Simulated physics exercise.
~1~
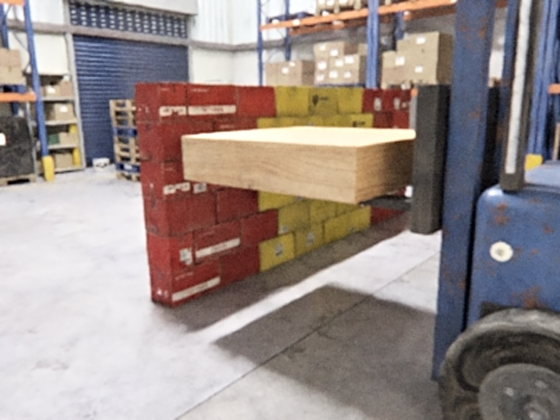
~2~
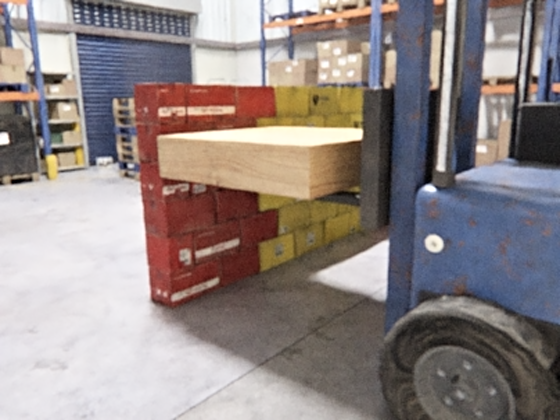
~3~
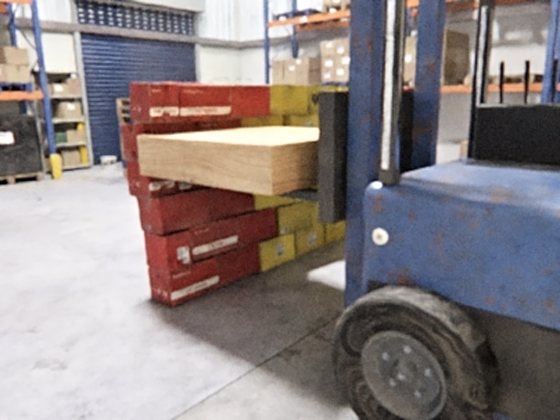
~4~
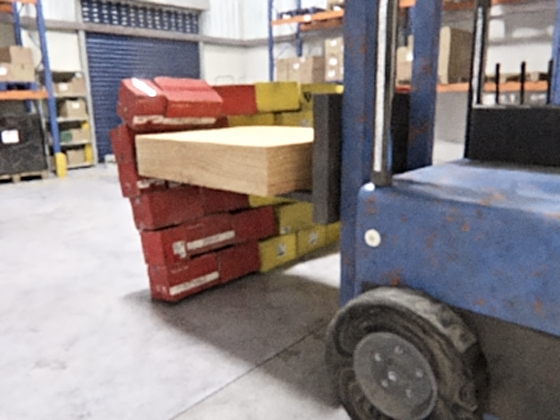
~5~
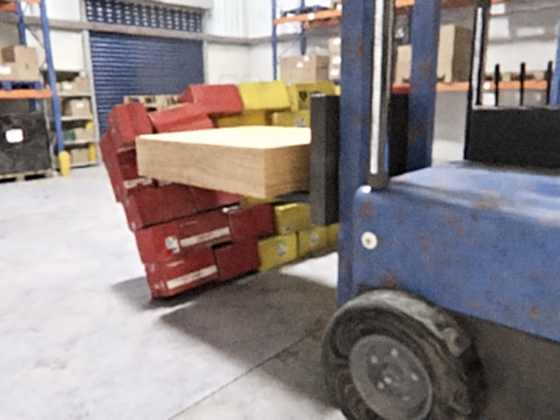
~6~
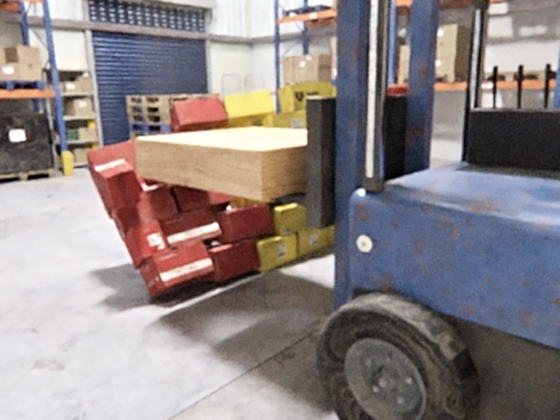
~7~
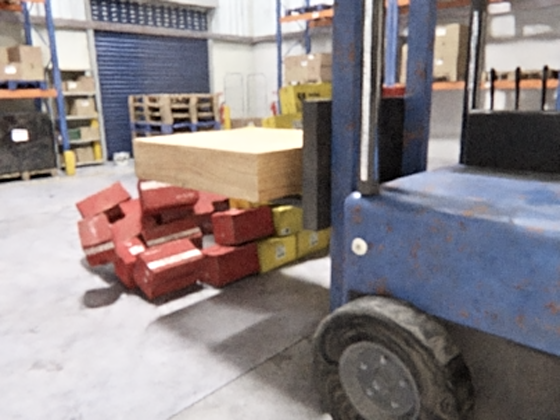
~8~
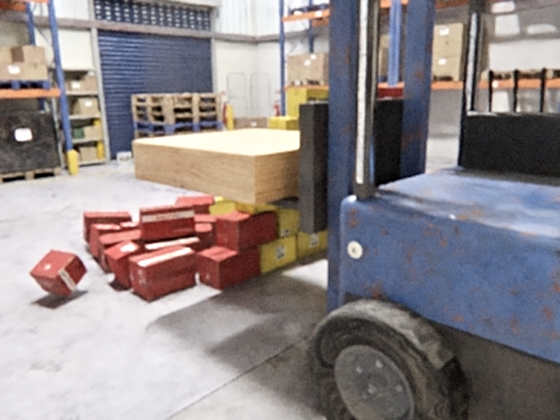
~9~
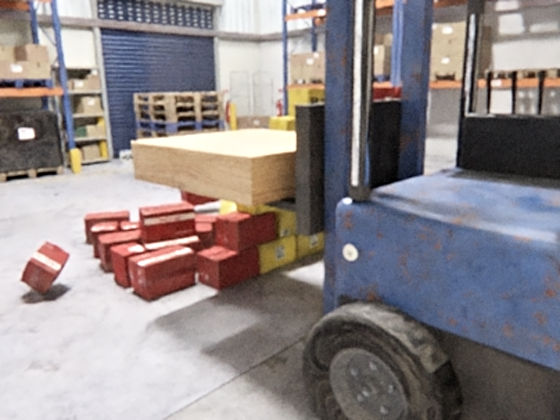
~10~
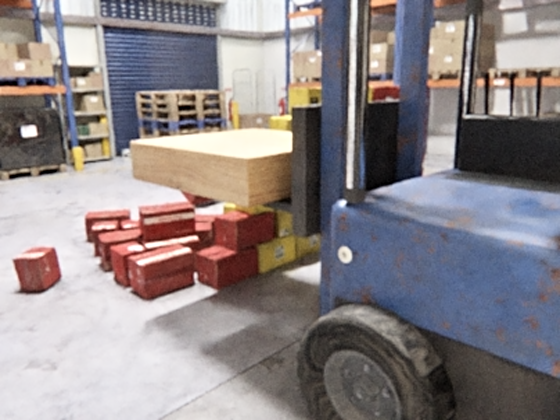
A blue forklift with rusty marks stands at the right of a warehouse, seen from the side at floor level, holding a thick pale wooden block out in front of it. Beside it rises a wall of stacked cartons, red at the left and yellow beyond, with shelving and a blue shutter behind. The forklift moves left and presses the block into the wall. The upper red cartons lean, twist and tumble down to the left, while some yellow ones tip too. One red carton rolls apart from the heap. The forklift stops, leaving red cartons piled beneath the block and several yellow ones still stacked.
